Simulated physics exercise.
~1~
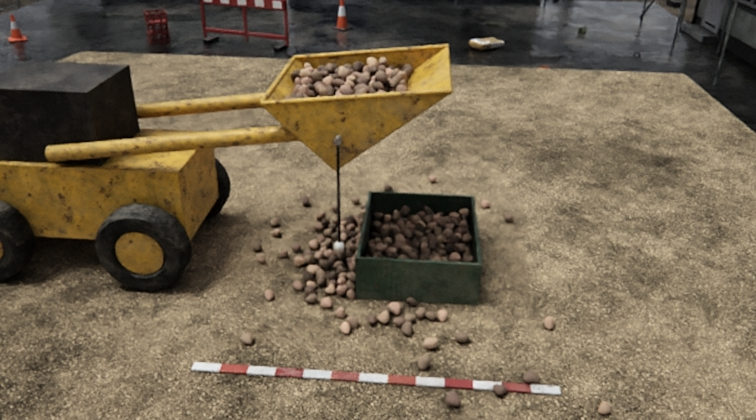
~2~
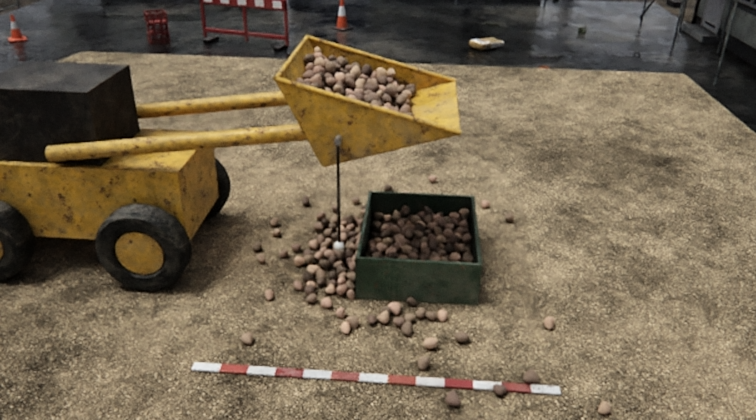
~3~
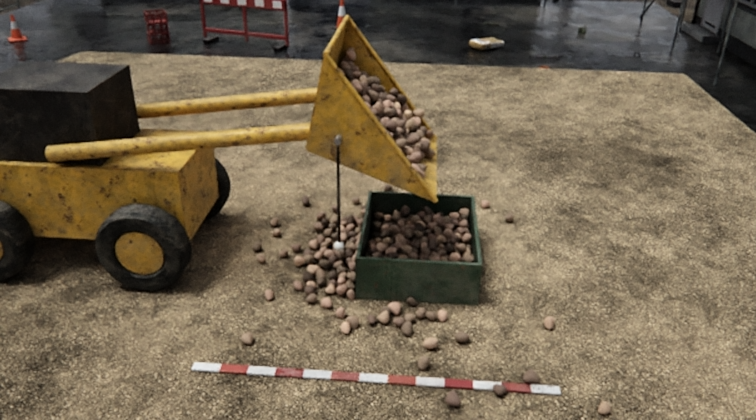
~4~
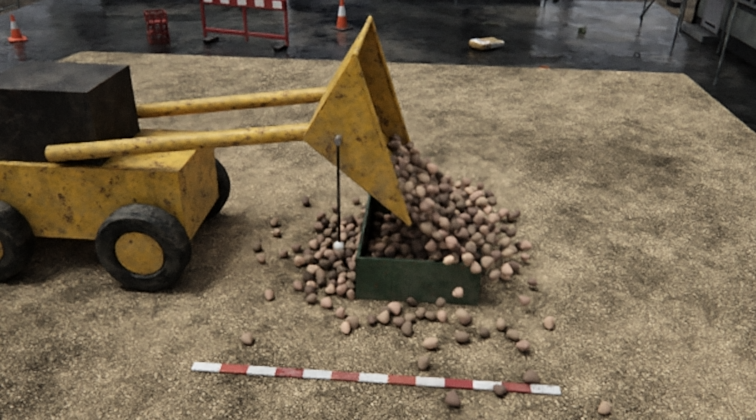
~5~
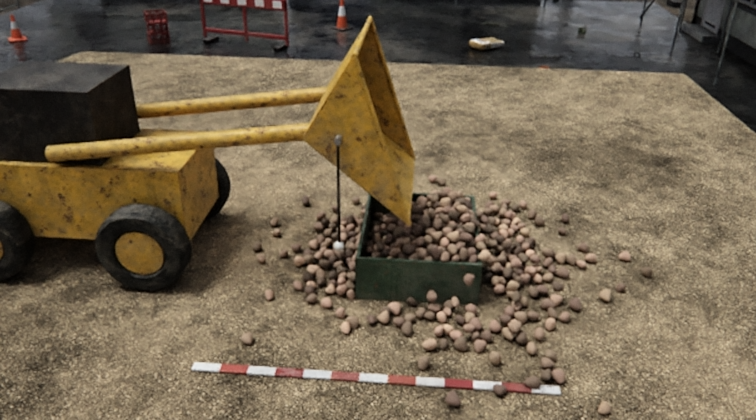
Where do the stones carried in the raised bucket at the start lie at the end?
At the start they sit up in the raised yellow bucket, but at the end they lie lower down, heaped in the green bin and spread over the ground to its right and in front of it.
